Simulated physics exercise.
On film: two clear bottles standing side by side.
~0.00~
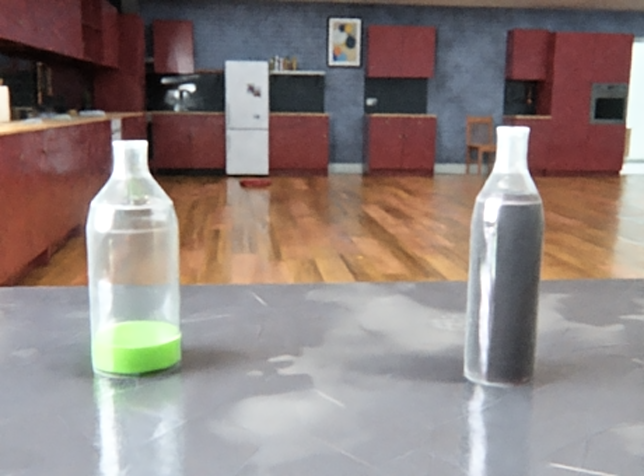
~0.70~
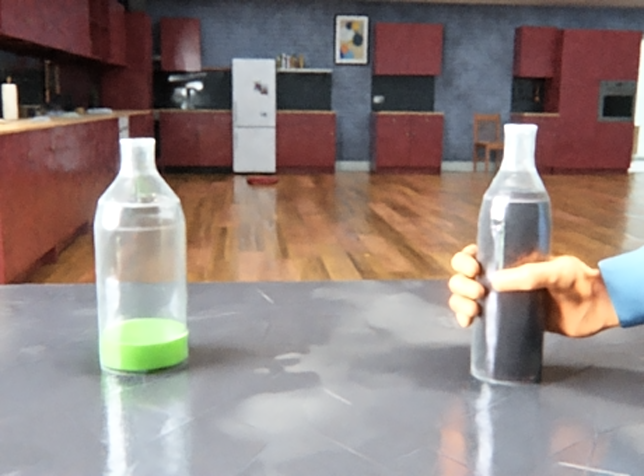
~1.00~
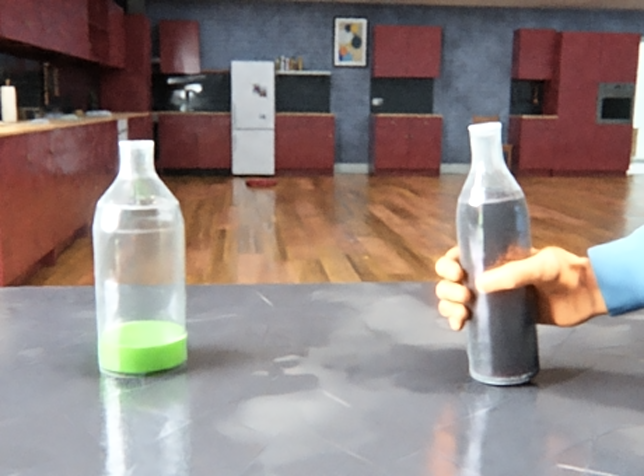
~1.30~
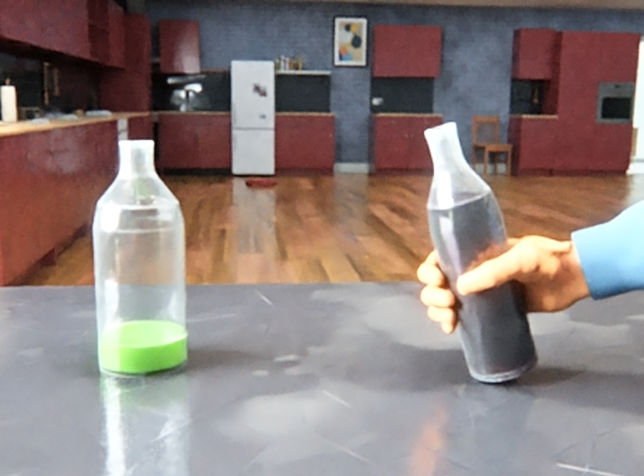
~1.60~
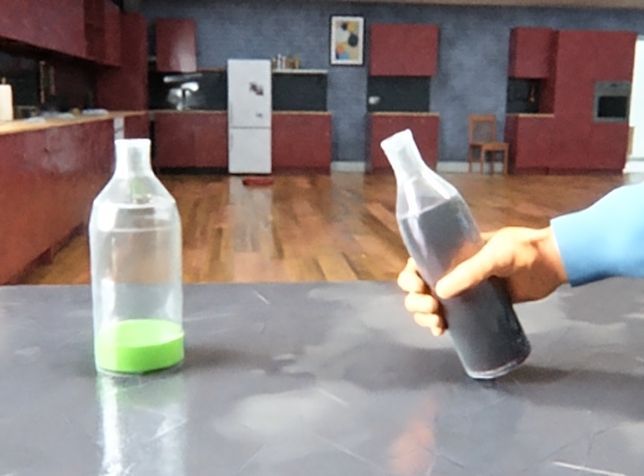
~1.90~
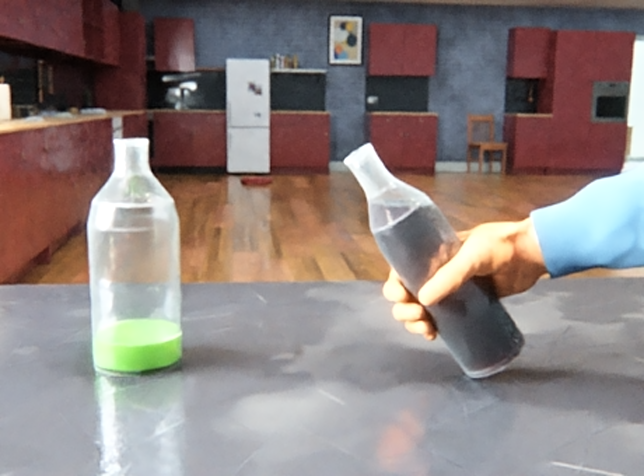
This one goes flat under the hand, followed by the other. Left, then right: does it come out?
In order: Left bottle: The result will be no loss, right bottle: The result will be some loss.
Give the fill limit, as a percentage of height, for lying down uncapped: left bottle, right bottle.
In order, the limits are 26 % and 24 %.
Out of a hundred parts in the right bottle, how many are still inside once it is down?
About 35 %.
By 2.6 s, the right bottle is nearly down; right bottle, dry at the neck.
By 3.6 s, the right bottle lies flat; right bottle, some has come out.
By 6.5 s, both lie flat; right bottle, some has come out; left bottle, dry at the neck.
